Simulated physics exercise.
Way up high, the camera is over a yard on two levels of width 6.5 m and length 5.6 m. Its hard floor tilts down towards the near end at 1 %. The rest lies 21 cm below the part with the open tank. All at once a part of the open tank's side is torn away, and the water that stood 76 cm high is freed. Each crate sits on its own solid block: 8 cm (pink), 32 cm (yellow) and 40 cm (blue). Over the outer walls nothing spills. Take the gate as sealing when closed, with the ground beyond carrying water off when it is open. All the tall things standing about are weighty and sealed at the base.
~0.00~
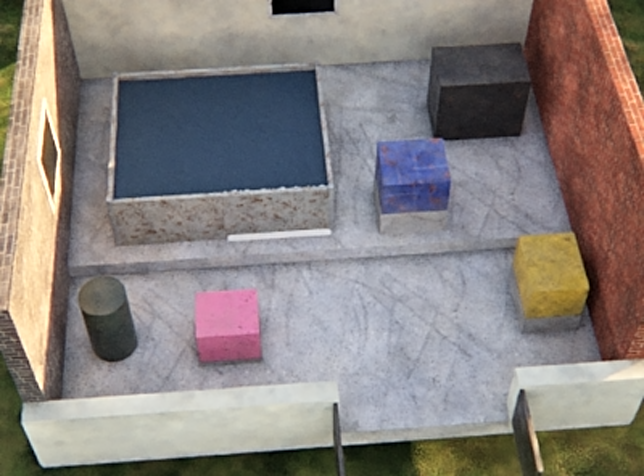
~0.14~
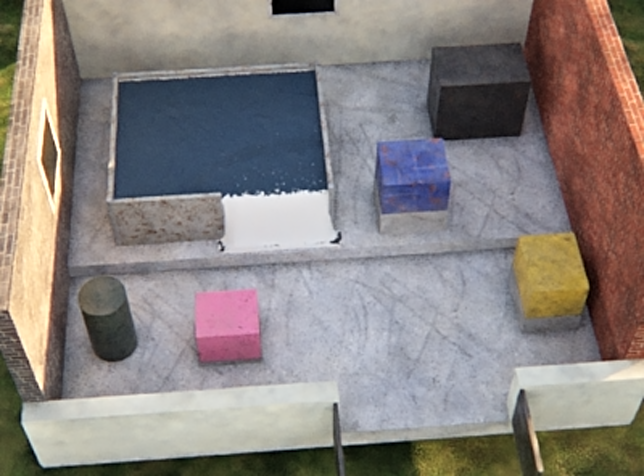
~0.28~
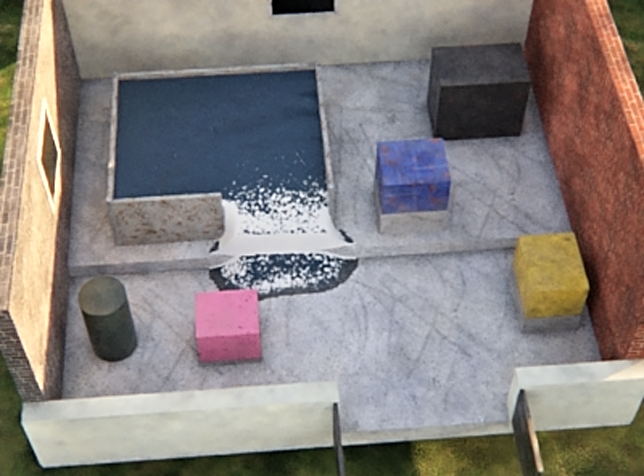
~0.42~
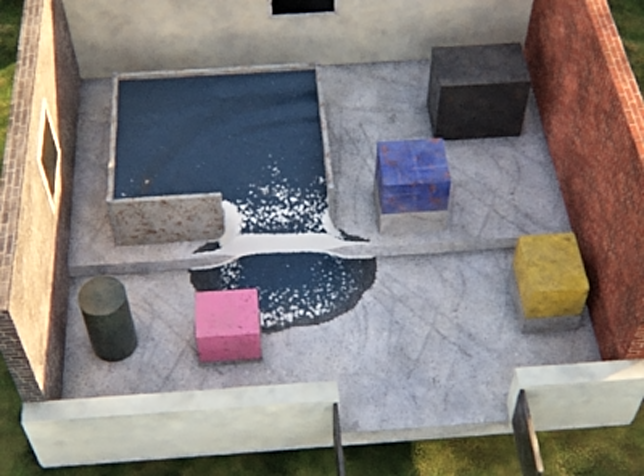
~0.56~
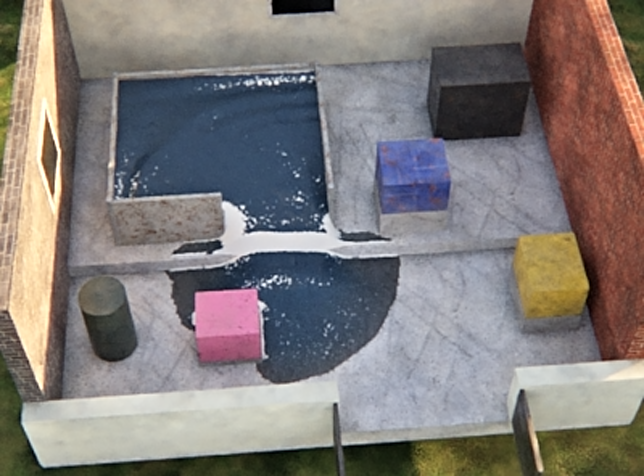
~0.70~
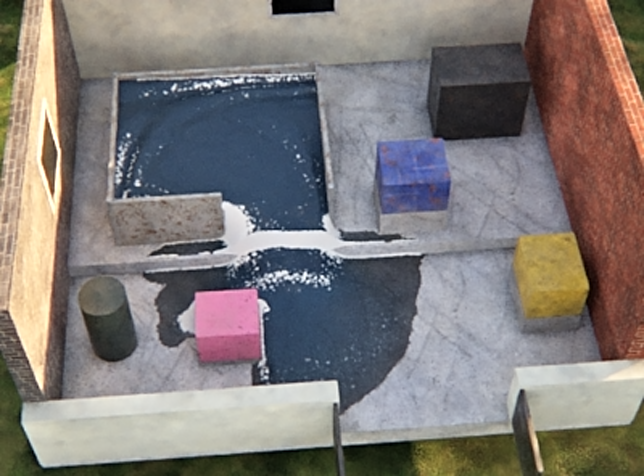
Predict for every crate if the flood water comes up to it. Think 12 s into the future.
The pink crate is not spared, the yellow crate is spared, the blue crate is spared.
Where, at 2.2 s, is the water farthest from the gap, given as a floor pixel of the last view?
Somewhere about (600, 395).
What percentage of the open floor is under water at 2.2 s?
I'd say around 45 %.
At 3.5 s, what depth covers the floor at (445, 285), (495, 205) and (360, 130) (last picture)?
Spot one 1 cm, spot two 0 cm, spot three 0 cm.
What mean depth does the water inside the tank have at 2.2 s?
About 44 cm.
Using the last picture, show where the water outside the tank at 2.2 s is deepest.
In the last picture, around (310, 416).
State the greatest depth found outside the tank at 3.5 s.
Max around 34 cm.
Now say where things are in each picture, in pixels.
In the first picture, still water, 76 cm deep, in the open tank at (219, 133).
In the second picture, the front is at (338, 234), 0.8 m from the gap at (276, 217); 0.3 m2 of floor is under water; 76 cm left at the back of the open tank.
In the third picture, water pours out at (277, 220) and has run 1.0 m, to (350, 266); deepest outside 47 cm, 76 cm at the open tank's back.
In the fourth picture, the front is at (224, 318), 1.3 m from the gap at (277, 221); 2.2 m2 of floor is under water; 76 cm left at the back of the open tank.
In the fifth picture, water pours out at (277, 221) and has run 2.0 m, to (277, 377); deepest outside 43 cm, 72 cm at the open tank's back.
In the sixth picture, the front is at (331, 414), 2.6 m from the gap at (277, 221); 4.9 m2 of floor is under water; 64 cm left at the back of the open tank.
After 1.4 s water covers 35 % of the floor and is deepest (53 cm) near (310, 416); pink plinth reached, yellow plinth not reached, blue plinth reached.
After 2.2 s water covers 45 % of the floor and is deepest (53 cm) near (310, 416); pink plinth reached, yellow plinth reached, blue plinth reached.
After 3.5 s water covers 45 % of the floor and is deepest (34 cm) near (310, 416); pink plinth reached, yellow plinth reached, blue plinth reached.
After 7.0 s water covers 50 % of the floor and is deepest (23 cm) near (326, 414); pink plinth reached, yellow plinth reached, blue plinth reached.
After 12.0 s water covers 50 % of the floor and is deepest (16 cm) near (600, 395); highest at the pink plinth 51 cm, highest at the yellow plinth 11 cm, highest at the blue plinth 1 cm.
